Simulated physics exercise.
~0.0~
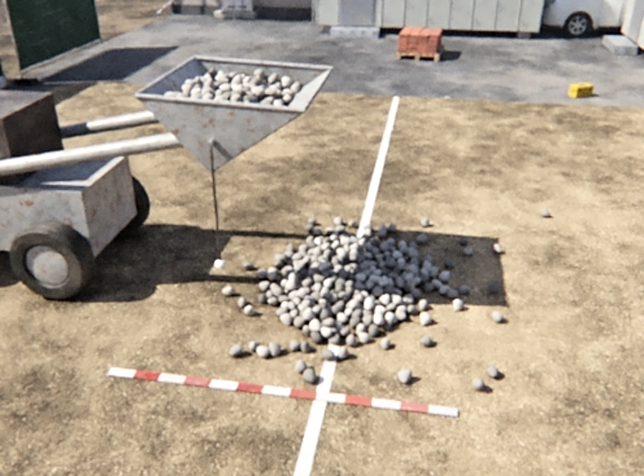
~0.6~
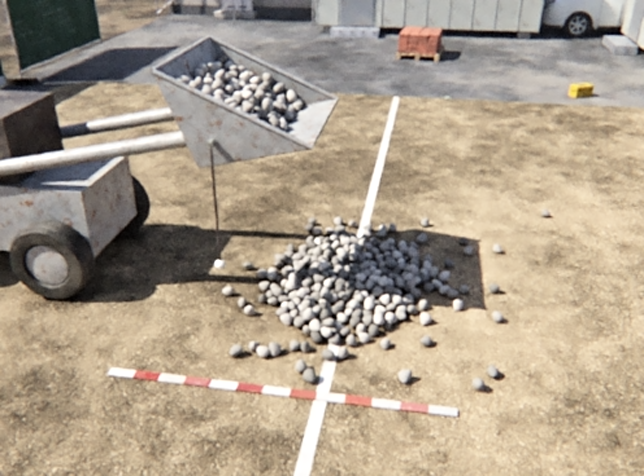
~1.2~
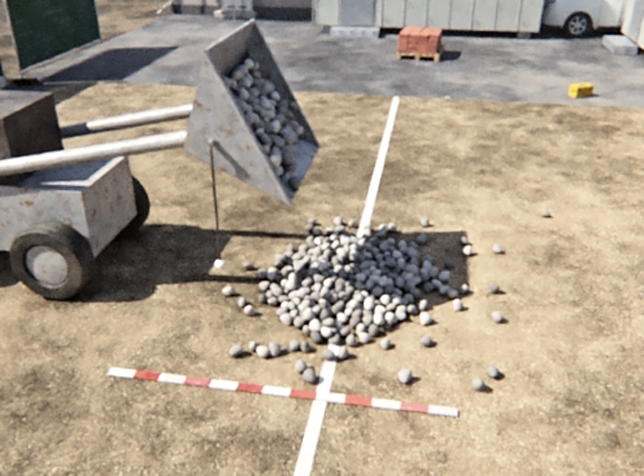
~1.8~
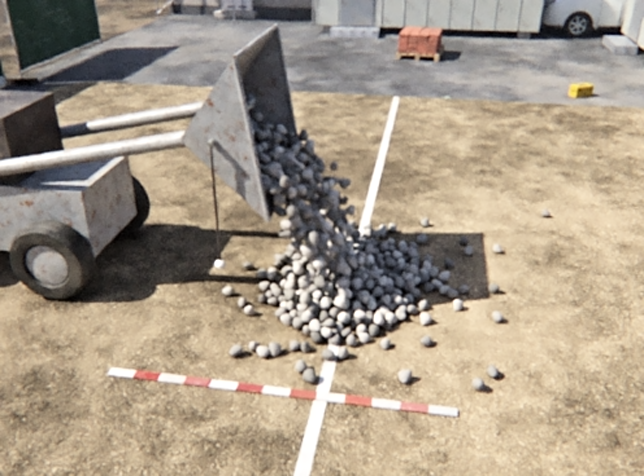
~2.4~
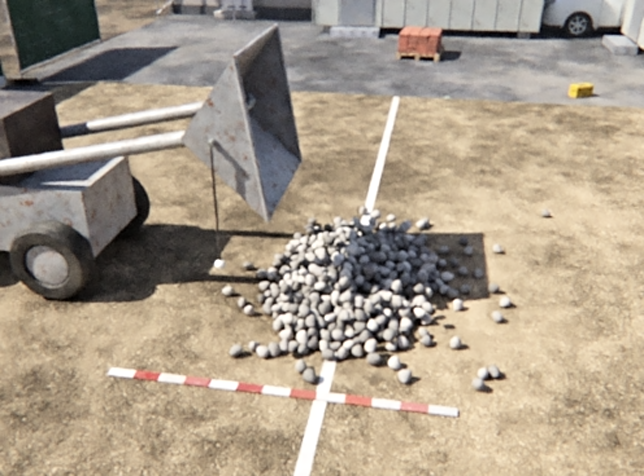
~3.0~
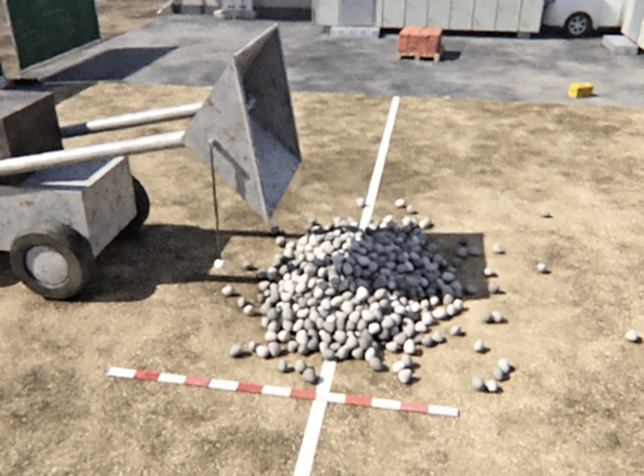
We see a compact loader tip its raised steel bucket of grey stones to the right, pouring them onto an existing heap across a white line. The bucket empties and stays tilted while the enlarged pile spreads, a few stones rolling farther right beyond the line.
